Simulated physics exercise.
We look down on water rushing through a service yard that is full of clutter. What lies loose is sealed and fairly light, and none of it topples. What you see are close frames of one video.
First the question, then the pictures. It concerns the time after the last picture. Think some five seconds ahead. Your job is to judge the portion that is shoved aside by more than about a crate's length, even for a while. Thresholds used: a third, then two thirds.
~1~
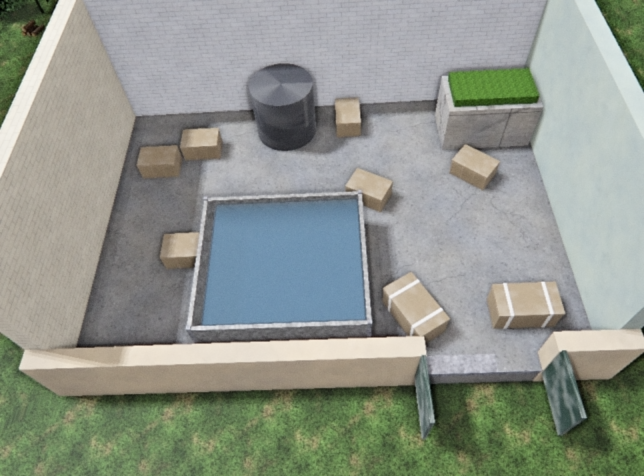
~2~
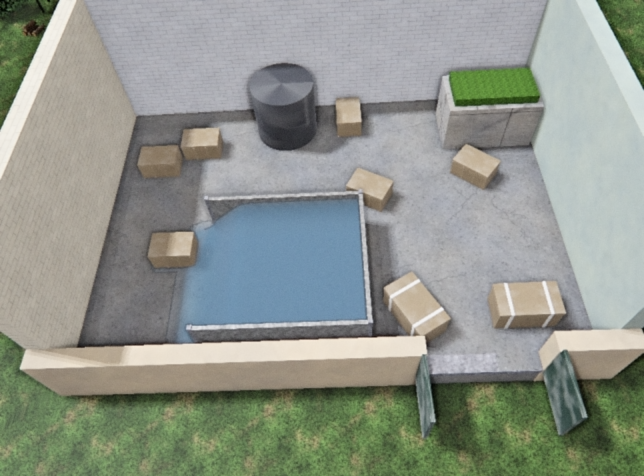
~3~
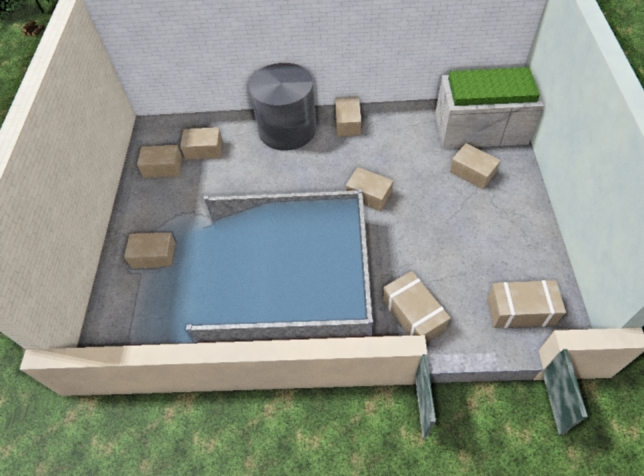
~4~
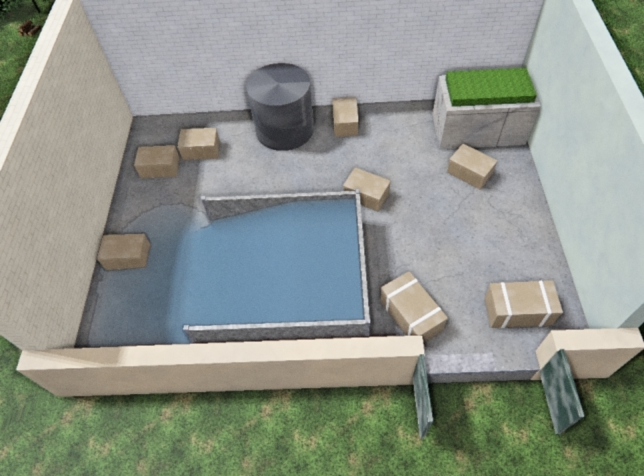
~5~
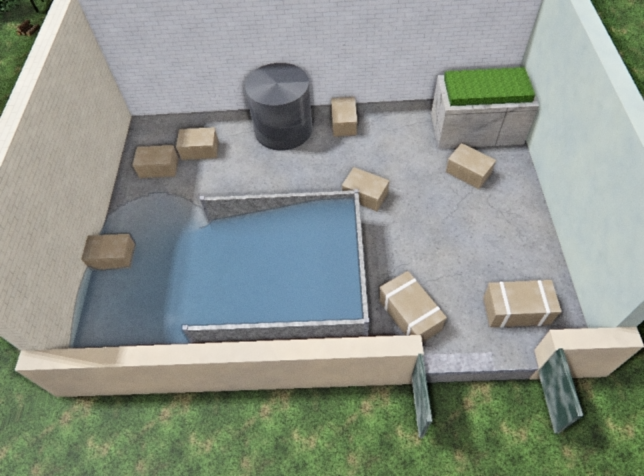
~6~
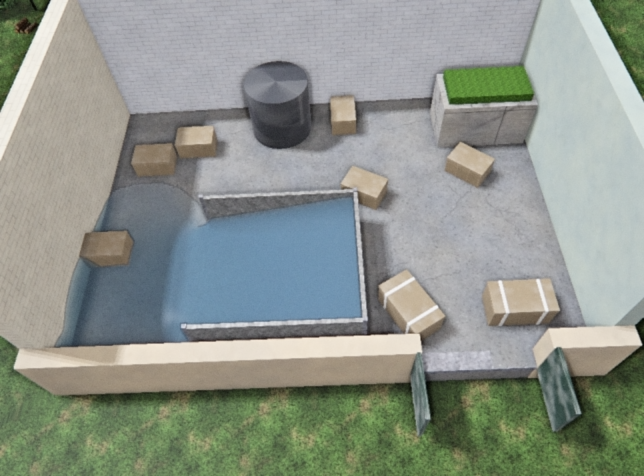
A third to two thirds.
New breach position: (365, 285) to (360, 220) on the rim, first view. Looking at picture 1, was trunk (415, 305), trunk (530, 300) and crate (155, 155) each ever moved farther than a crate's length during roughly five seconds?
Travels that far, travels that far, falls short.
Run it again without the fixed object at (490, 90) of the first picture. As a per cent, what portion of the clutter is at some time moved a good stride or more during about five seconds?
Something like 50 percent, roughly.
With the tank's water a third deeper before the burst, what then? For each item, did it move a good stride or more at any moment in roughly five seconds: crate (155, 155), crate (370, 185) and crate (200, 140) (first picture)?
Note, in sequence: Past that mark / past that mark / past that mark.
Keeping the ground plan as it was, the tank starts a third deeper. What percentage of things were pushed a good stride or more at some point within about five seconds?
60 per cent.
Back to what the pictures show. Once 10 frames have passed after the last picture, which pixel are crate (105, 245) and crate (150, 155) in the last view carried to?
Near (122, 158) and (168, 118).
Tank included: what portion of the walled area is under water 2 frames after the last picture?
Near 30 %.
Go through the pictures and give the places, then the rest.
In the first frame, a crate at (183, 245), on the bottom; a crate at (200, 138) rests on the ground; 0 of 8 have shifted.
In the second frame, a crate at (171, 244), on the bottom, close to its start; a crate at (200, 137), on the bottom; 1 of 8 have shifted.
In the third frame, a crate at (148, 245), on the bottom, a stride from its start; a crate at (200, 137) rests on the ground; 1 of 8 have shifted.
In the fourth frame, a crate at (121, 246), on the bottom, a stride from its start; a crate at (197, 137) rests on the ground; 1 of 8 have shifted.
In the fifth frame, a crate at (105, 246), on the bottom, a stride from its start; a crate at (196, 137) rests on the ground; 1 of 8 have shifted.
In the sixth frame, a crate at (103, 243), afloat, a stride from its start; a crate at (195, 135) rests on the ground; 1 of 8 have shifted.
A moment on, 1 of 8 are well off their spots; 1 afloat.
Next, 2 of 8 are well off their spots; 2 afloat.
Later, 3 of 8 are well off their spots; 3 afloat.
In the end, 4 of 8 are well off their spots, and 4 have been at some point; 3 afloat.
